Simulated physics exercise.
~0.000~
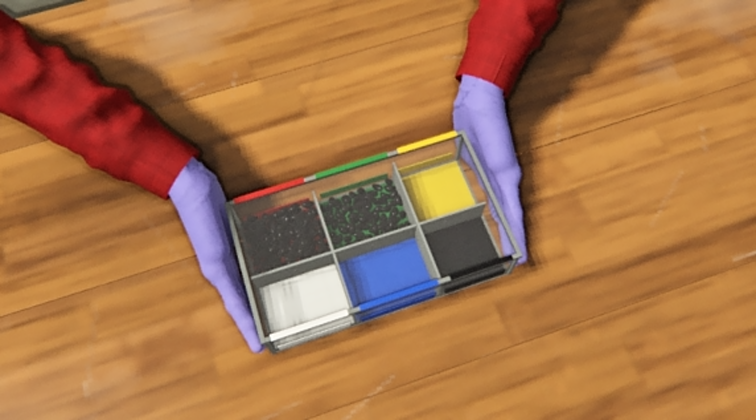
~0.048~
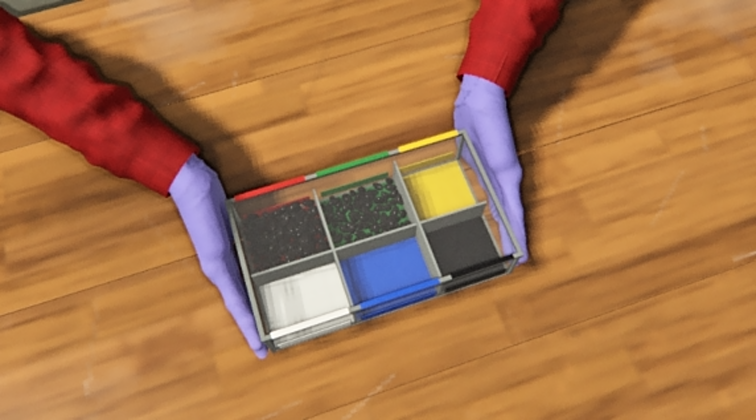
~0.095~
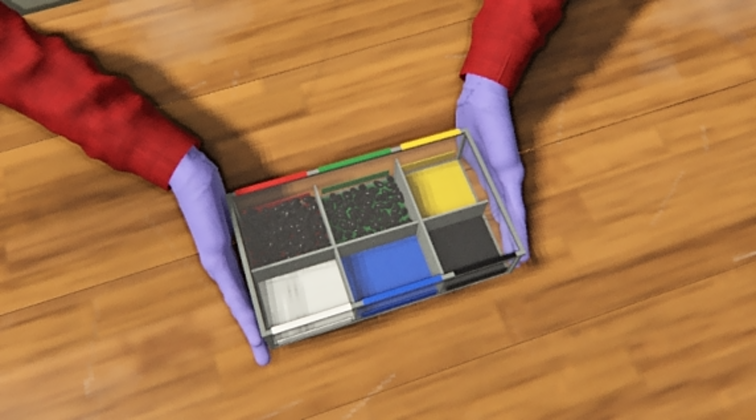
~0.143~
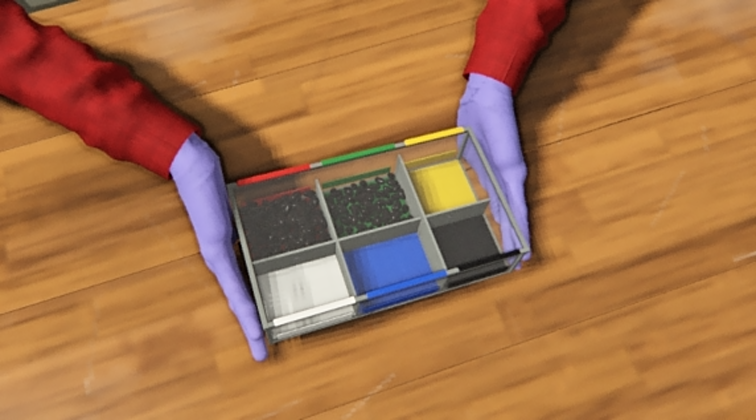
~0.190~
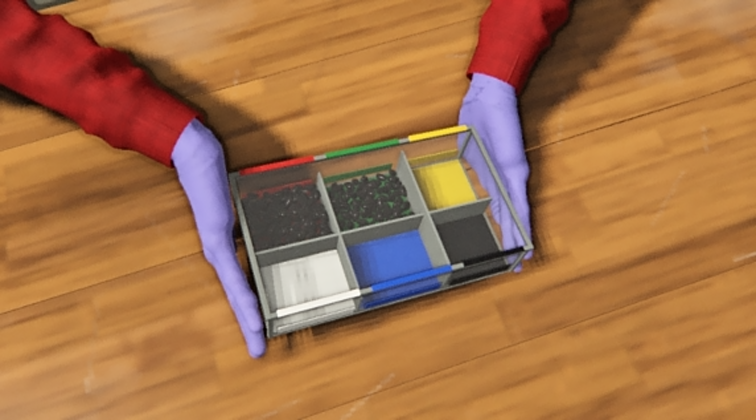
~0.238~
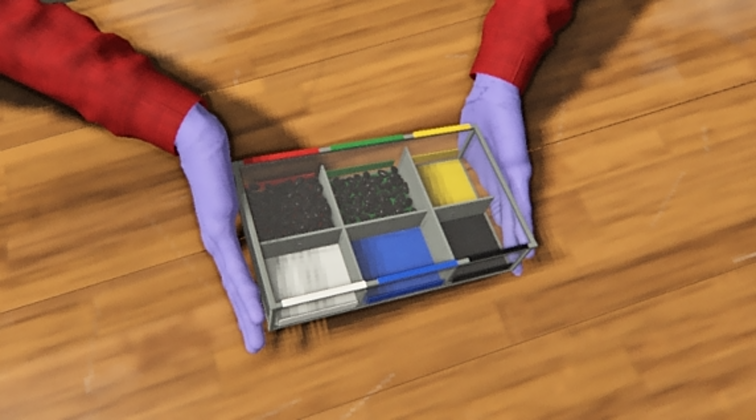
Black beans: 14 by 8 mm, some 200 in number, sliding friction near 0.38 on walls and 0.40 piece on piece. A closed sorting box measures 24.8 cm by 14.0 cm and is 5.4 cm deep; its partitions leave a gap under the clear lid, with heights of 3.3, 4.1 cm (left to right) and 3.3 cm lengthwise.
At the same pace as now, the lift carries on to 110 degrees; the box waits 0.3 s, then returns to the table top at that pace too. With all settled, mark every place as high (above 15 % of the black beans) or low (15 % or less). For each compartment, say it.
Red: Low; blue: Low; green: High; yellow: High; white: Low; black: Low.
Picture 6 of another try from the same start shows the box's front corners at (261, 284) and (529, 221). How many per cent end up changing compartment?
That gives some 25 per cent.
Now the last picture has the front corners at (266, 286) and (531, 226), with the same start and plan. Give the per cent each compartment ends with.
In per cent, the final split is red 30, blue 0, green 65, yellow 5, white 0, black 0.
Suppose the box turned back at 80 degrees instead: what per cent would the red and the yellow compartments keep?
Result - red 35 percent; yellow 15 percent.
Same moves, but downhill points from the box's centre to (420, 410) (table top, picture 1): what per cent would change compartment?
Estimate: Some 100 per cent.
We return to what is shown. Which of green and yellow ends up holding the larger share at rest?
The green one.
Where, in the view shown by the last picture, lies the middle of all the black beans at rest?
After settling, the middle sits near (387, 204).
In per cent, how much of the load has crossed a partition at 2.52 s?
Close to 60 in a hundred.
After 1.61 s, tilt 110 degrees; red 10 %, green 75 %, yellow 15 %.
After 2.52 s, tilt 57 degrees; red 5 %, blue 5 %, green 65 %, yellow 20 %, black 5 %.
After 3.44 s, tilt 0 degrees; red 5 %, blue 5 %, green 65 %, yellow 20 %, black 5 %.
In the end, at 4.1 s, red 5 %, blue 5 %, green 65 %, yellow 20 %, white 0 %, black 5 %.
